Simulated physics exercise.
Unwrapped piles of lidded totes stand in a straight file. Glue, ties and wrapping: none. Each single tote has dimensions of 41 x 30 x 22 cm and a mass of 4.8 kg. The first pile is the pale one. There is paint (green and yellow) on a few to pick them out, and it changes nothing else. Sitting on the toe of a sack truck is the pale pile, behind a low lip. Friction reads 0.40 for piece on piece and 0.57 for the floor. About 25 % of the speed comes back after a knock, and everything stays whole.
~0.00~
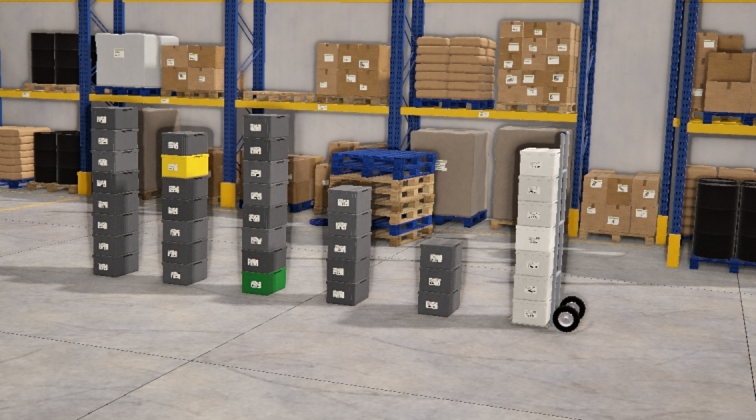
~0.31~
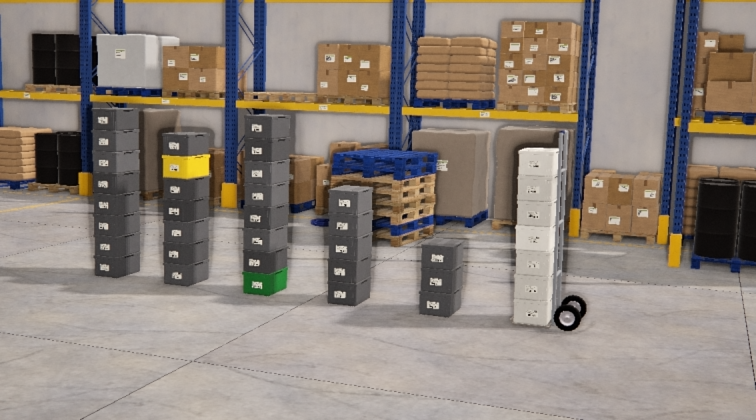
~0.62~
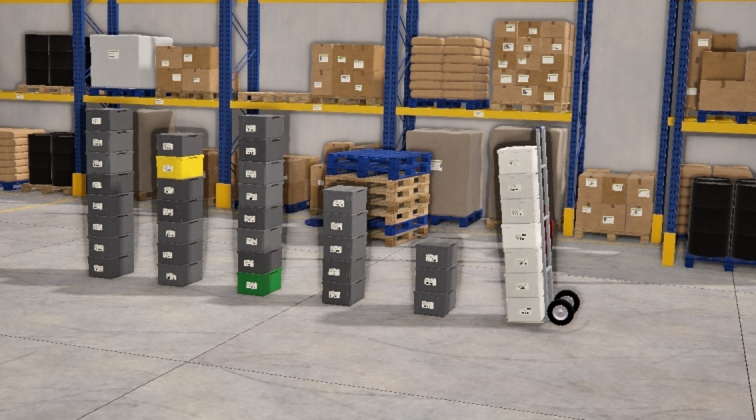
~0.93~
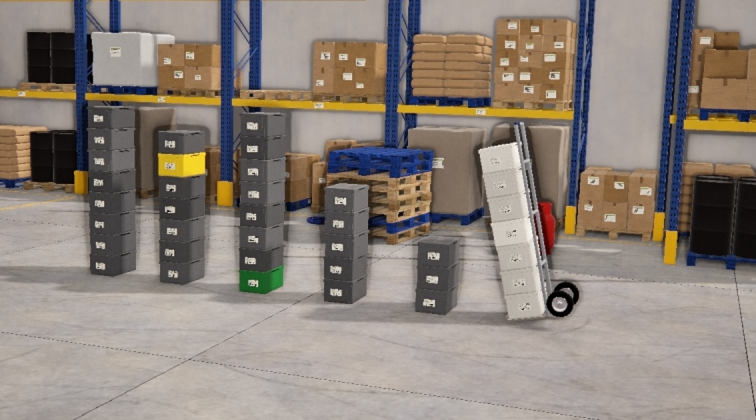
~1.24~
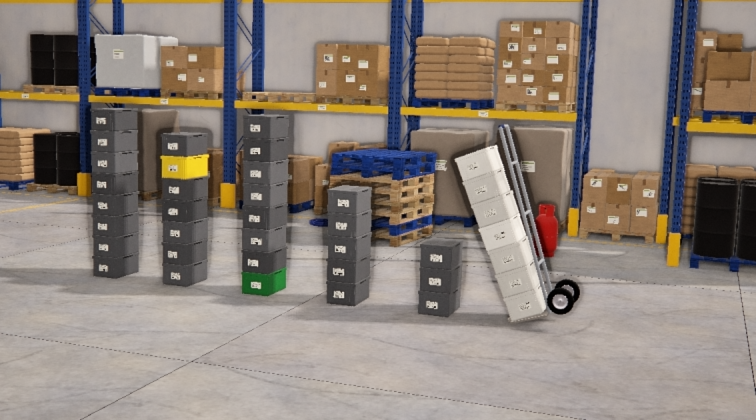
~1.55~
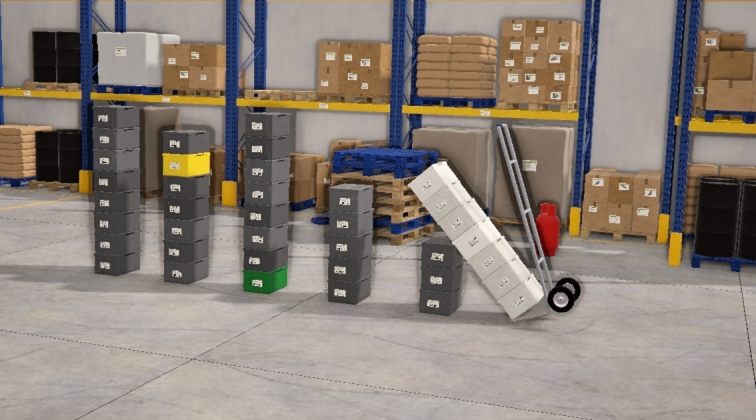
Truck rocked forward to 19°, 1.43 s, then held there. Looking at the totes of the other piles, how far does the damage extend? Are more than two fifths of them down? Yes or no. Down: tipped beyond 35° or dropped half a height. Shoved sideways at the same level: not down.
No.
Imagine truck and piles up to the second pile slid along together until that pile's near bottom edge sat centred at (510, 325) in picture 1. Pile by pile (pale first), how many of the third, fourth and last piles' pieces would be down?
Then third 0, fourth 0, last 0.
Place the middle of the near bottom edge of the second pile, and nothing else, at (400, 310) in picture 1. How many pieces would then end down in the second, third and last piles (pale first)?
Pile tally - second: 0, third: 0, last: 0.
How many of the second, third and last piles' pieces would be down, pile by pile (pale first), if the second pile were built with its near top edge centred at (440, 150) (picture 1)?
Pile by pile that makes second 6, third 4, last 7.
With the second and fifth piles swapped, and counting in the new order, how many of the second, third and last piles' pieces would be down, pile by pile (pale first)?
Down per pile: Second 6, third 4, last 7.
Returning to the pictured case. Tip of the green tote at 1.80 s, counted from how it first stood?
It sits at about 0 degrees.
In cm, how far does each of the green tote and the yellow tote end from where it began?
Well, the green finishes about 0 cm from where it began, while the yellow finishes about 0 cm from its start.
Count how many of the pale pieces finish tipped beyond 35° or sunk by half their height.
That makes 7 in all.
Around 1.80 s, 7 of the pale pile down; none of the 31 other totes down, 3 disturbed.
Around 2.70 s, 7 of the pale pile down; none of the 31 other totes down, 6 disturbed.
Finally (4.4 s), 7 of the pale pile down; 2 of the 31 other totes down; yellow tote unmoved; green tote unmoved. That is 6 per cent. Seen by the last camera, middles, yellow tote near (187, 164), green tote near (266, 278).
